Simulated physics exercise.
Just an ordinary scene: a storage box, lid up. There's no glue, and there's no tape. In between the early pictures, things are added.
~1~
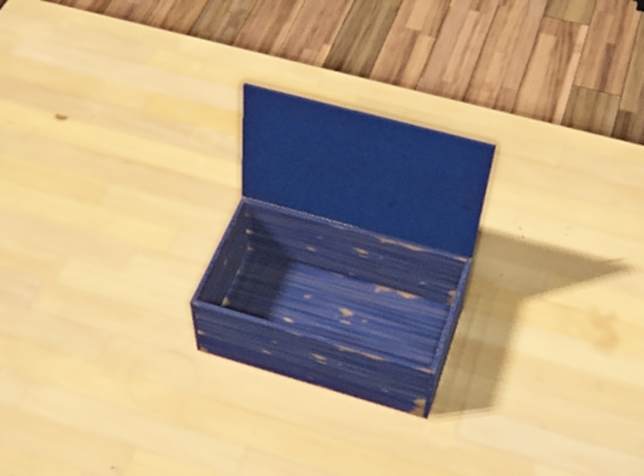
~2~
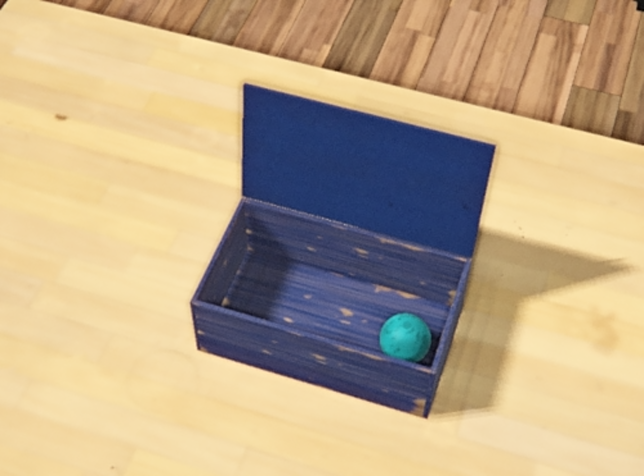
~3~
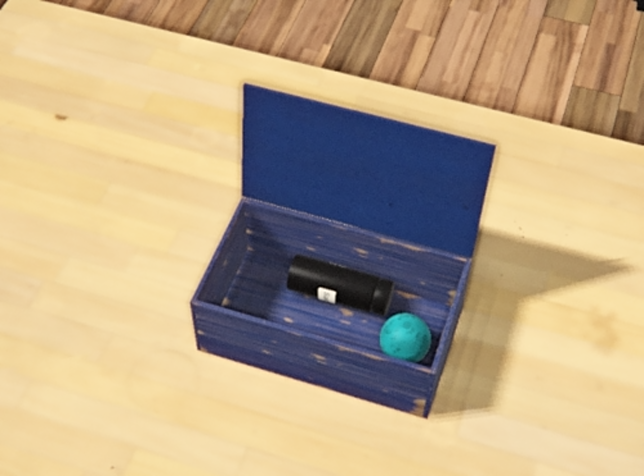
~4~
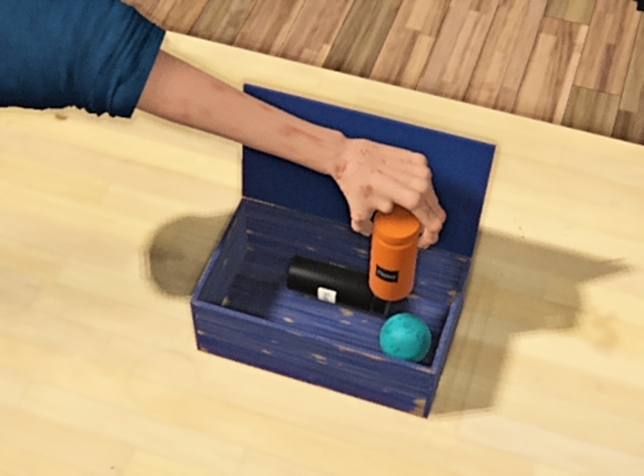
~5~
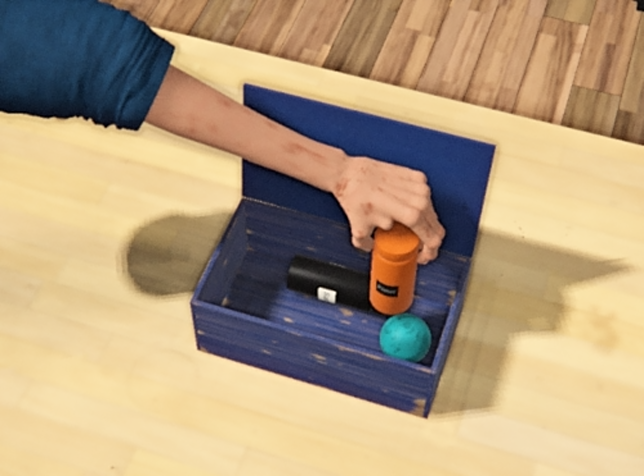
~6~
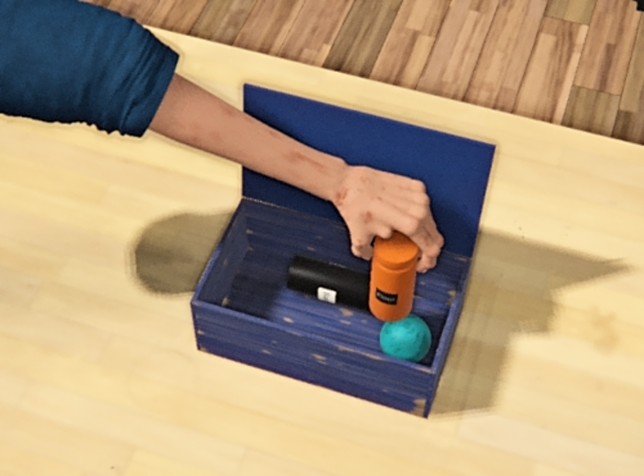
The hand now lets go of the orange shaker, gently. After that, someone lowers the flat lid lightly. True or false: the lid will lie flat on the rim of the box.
True.
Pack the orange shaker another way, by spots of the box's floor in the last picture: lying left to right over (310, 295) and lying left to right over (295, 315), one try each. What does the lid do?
On the first go the lid settles shut, and on the second go it settles shut.
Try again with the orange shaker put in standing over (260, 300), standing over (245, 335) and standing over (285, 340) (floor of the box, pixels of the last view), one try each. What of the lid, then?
First, it stays ajar; second, it is held up; third, it stays ajar.
Then, 0.40 s after the last picture, orange shaker tipped 71° from how it was near (339, 314); turquoise ball rolled about its own width.
Then, 1.20 s after the last picture, lid starting down; orange shaker on its side near (303, 333); turquoise ball rolled a little.
Then, 1.70 s after the last picture, lid 46° above the rim; orange shaker on its side near (303, 333); turquoise ball rolled a little.
Then, 2.00 s after the last picture, lid 10° above the rim; orange shaker on its side near (303, 333); turquoise ball rolled a little.
At rest, lid shut; tipped over in the box, orange shaker; the other 2 in place. Seen from the same camera at the end, orange shaker near (303, 333).
